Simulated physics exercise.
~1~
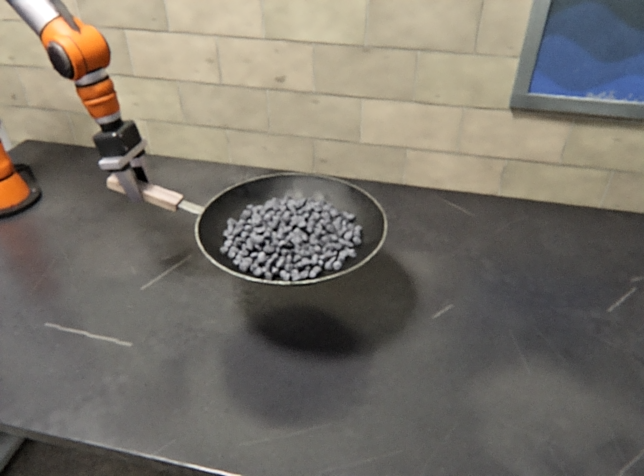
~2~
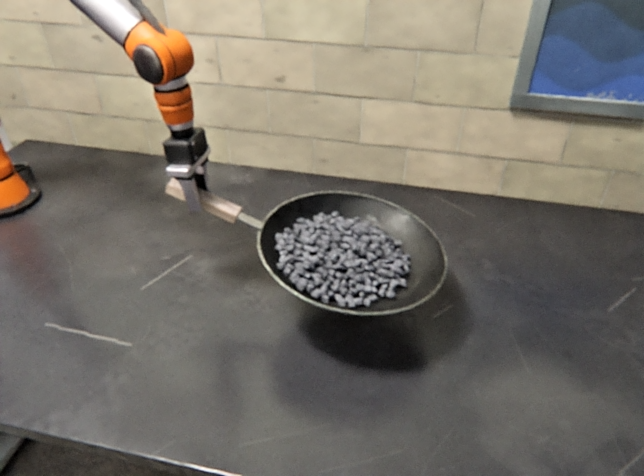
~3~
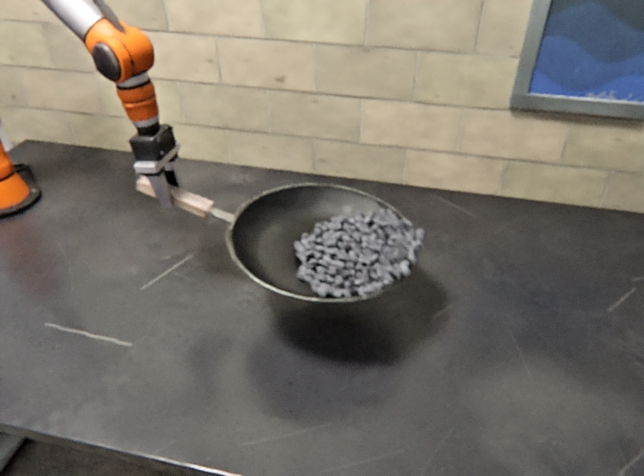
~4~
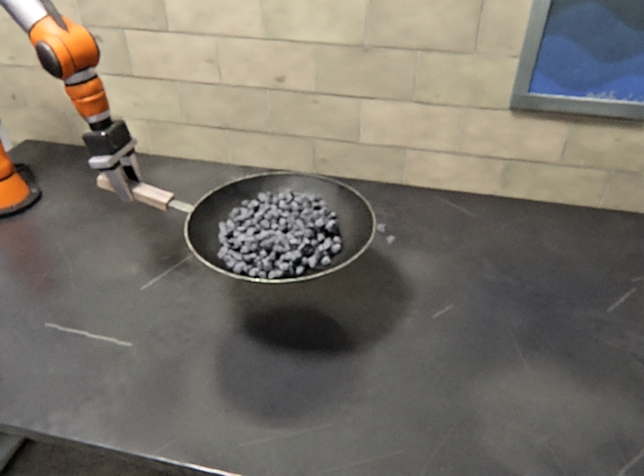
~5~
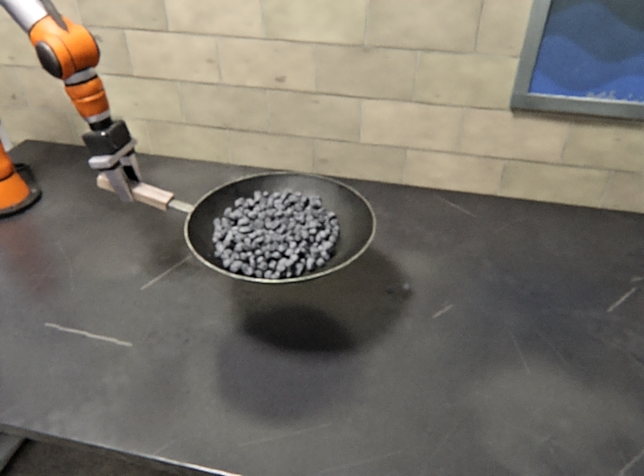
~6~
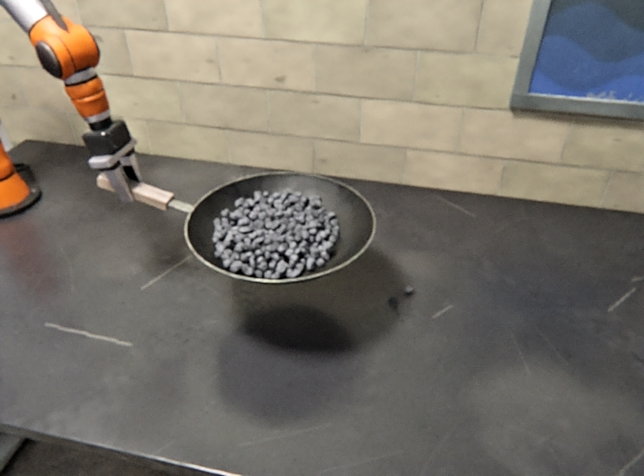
An orange and silver robot arm at the upper left grips a black frying pan full of small grey pebbles above a dark, scratched table, seen from slightly above, with a pale brick wall and a blue-paned window behind. The arm carries the pan to the right, and then draws it back left while the pebbles slide toward the right side and crowd the far rim. As the pan moves further left, the heap settles back inside and a couple of pebbles drop off beyond the right edge. The pan ends still and level, holding nearly all the pebbles, with strays on the table.
